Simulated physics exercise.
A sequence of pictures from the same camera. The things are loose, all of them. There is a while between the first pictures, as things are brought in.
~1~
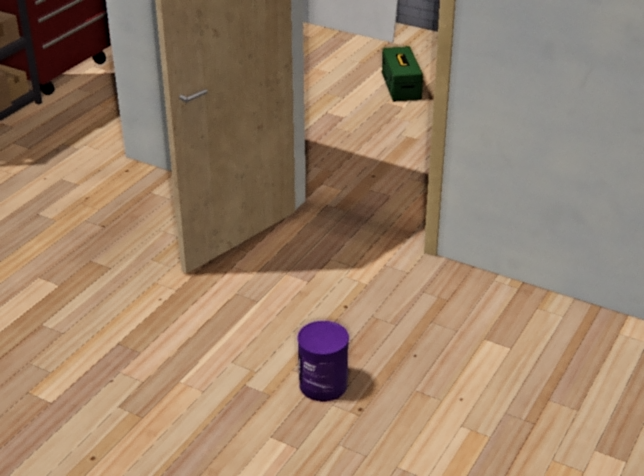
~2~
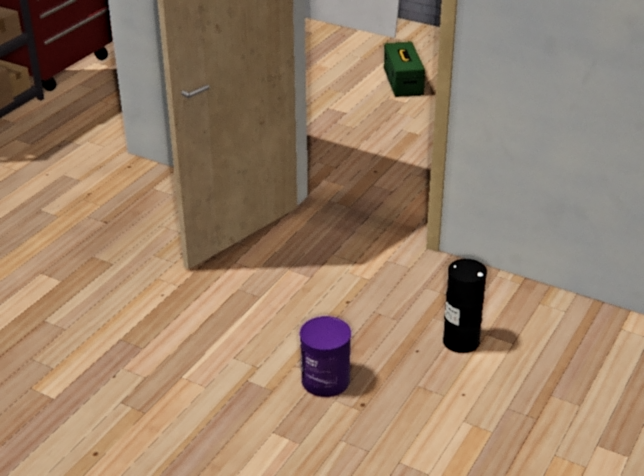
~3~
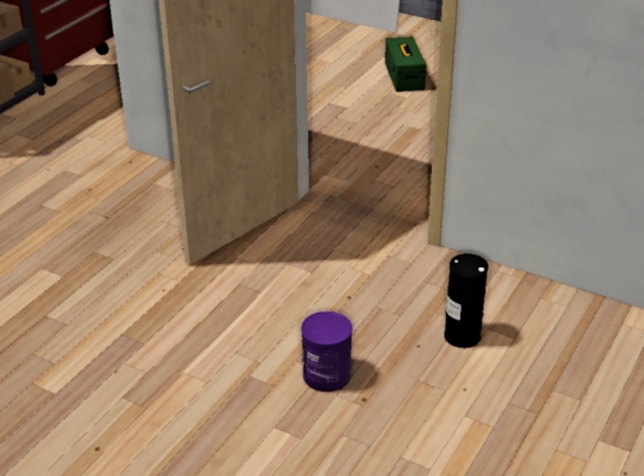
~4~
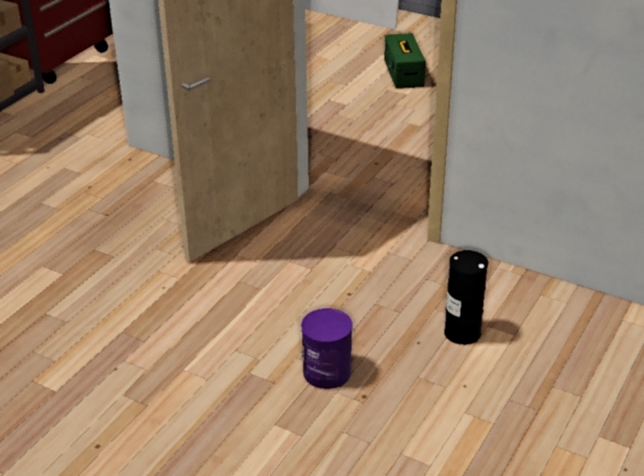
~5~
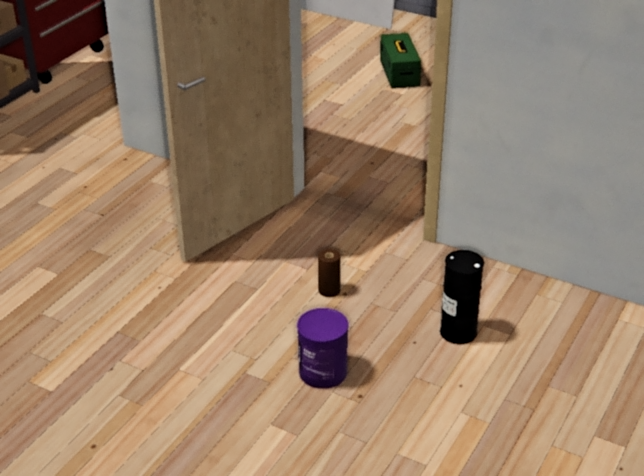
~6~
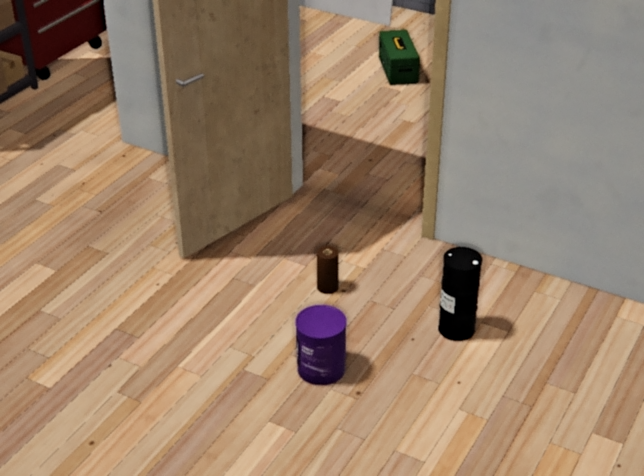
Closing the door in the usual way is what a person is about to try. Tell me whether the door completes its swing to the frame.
It completes the swing.
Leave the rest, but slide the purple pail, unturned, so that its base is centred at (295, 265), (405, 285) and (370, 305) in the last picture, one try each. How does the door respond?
Well, on the first try it is held back, on the second it makes it all the way, and on the third it makes it all the way.
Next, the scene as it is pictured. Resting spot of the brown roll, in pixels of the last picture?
Looks like it settles somewhere around (335, 271).
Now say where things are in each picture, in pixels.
Door wide open and still, in the first picture.
Door wide open and still; black canister (464, 307); purple pail (326, 357), in the second picture.
Door wide open and still; black canister (466, 301); purple pail (327, 352), in the third picture.
Door wide open and still; black canister (466, 298); purple pail (327, 349), in the fourth picture.
Door wide open and still; black canister (461, 298); purple pail (323, 349), in the fifth picture.
Door wide open and still; brown roll (328, 270); black canister (460, 295), in the sixth picture.
Then, 0.90 s past the last view, open by 81°.
Then, 1.60 s past the last view, open by 47°; brown roll displaced a little near (332, 271).
Then, 2.10 s past the last view, open by 21°; brown roll displaced a little near (335, 271).
Finally, open by 0°; all 3 still in place. Final places as the last picture's camera would see them, brown roll near (335, 271).
